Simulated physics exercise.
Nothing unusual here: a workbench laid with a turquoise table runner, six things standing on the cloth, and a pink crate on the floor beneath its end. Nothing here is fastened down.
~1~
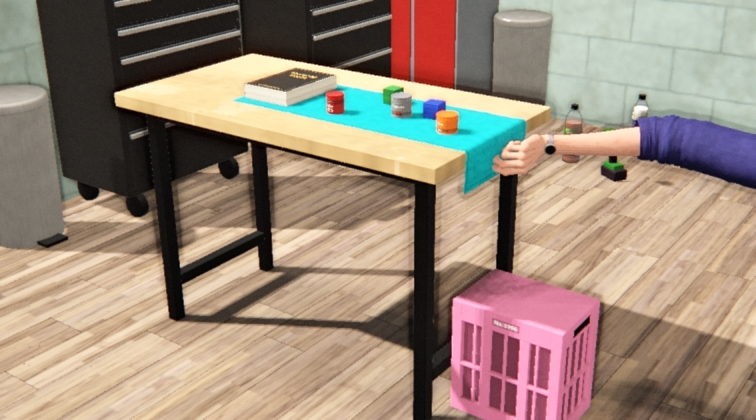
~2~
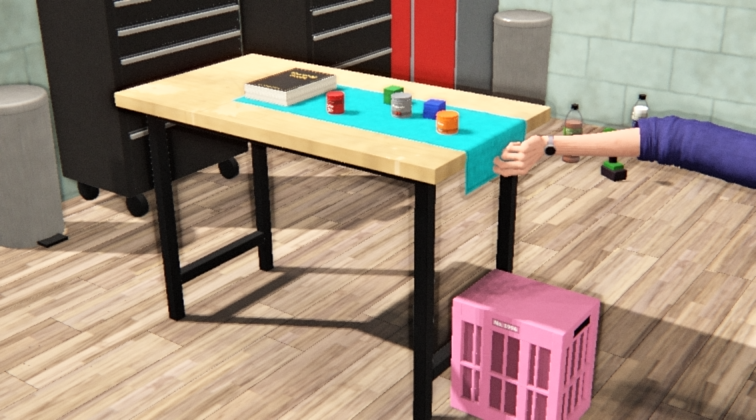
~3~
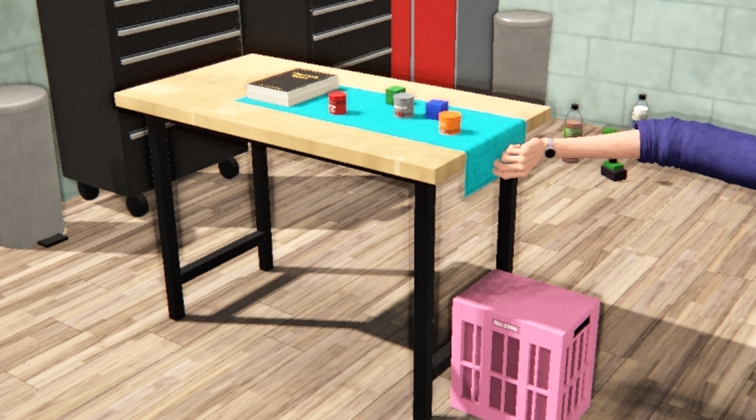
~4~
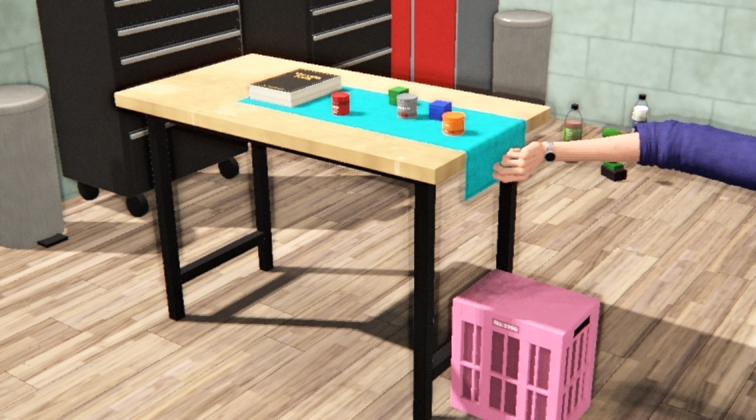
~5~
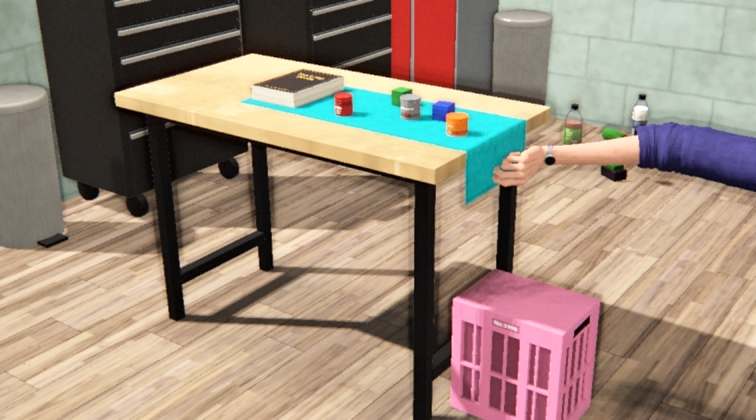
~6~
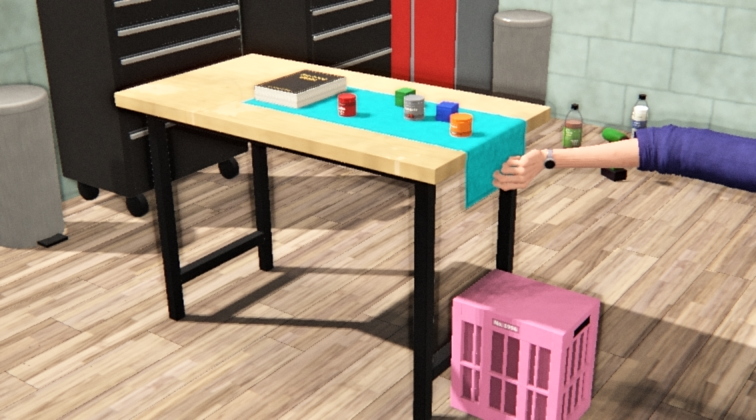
In a workshop, a hand at the right grips the hanging end of a turquoise runner on a workbench and slowly draws it down slightly, as the book, small pots and cubes on it shift a little rightward together.
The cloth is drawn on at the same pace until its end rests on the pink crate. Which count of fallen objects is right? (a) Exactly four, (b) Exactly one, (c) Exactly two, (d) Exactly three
Option d: Exactly three.
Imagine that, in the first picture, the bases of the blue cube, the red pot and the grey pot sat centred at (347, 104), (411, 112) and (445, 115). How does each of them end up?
The blue cube? It stays where it is. The red pot tips off, and the grey pot tips off.
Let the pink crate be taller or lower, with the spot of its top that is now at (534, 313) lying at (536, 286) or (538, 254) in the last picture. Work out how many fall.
Then 2 and 1.
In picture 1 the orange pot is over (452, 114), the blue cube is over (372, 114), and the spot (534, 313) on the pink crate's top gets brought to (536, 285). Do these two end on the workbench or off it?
Observed: Orange pot departs; blue cube remains seated.
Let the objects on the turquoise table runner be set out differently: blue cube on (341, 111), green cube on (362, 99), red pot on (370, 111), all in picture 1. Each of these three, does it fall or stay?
Of the three, the blue cube stays aboard, the green cube stays aboard, the red pot stays aboard.
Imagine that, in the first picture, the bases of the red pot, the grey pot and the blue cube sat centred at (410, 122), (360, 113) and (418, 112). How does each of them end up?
Red pot: Off; grey pot: Still on; blue cube: Off.
Soon after, hem near (495, 230); orange pot gone.
Then, hem near (495, 273); orange pot and blue cube gone.
At rest, hem on the crate; orange pot, blue cube and grey pot gone. The workbench loses three.
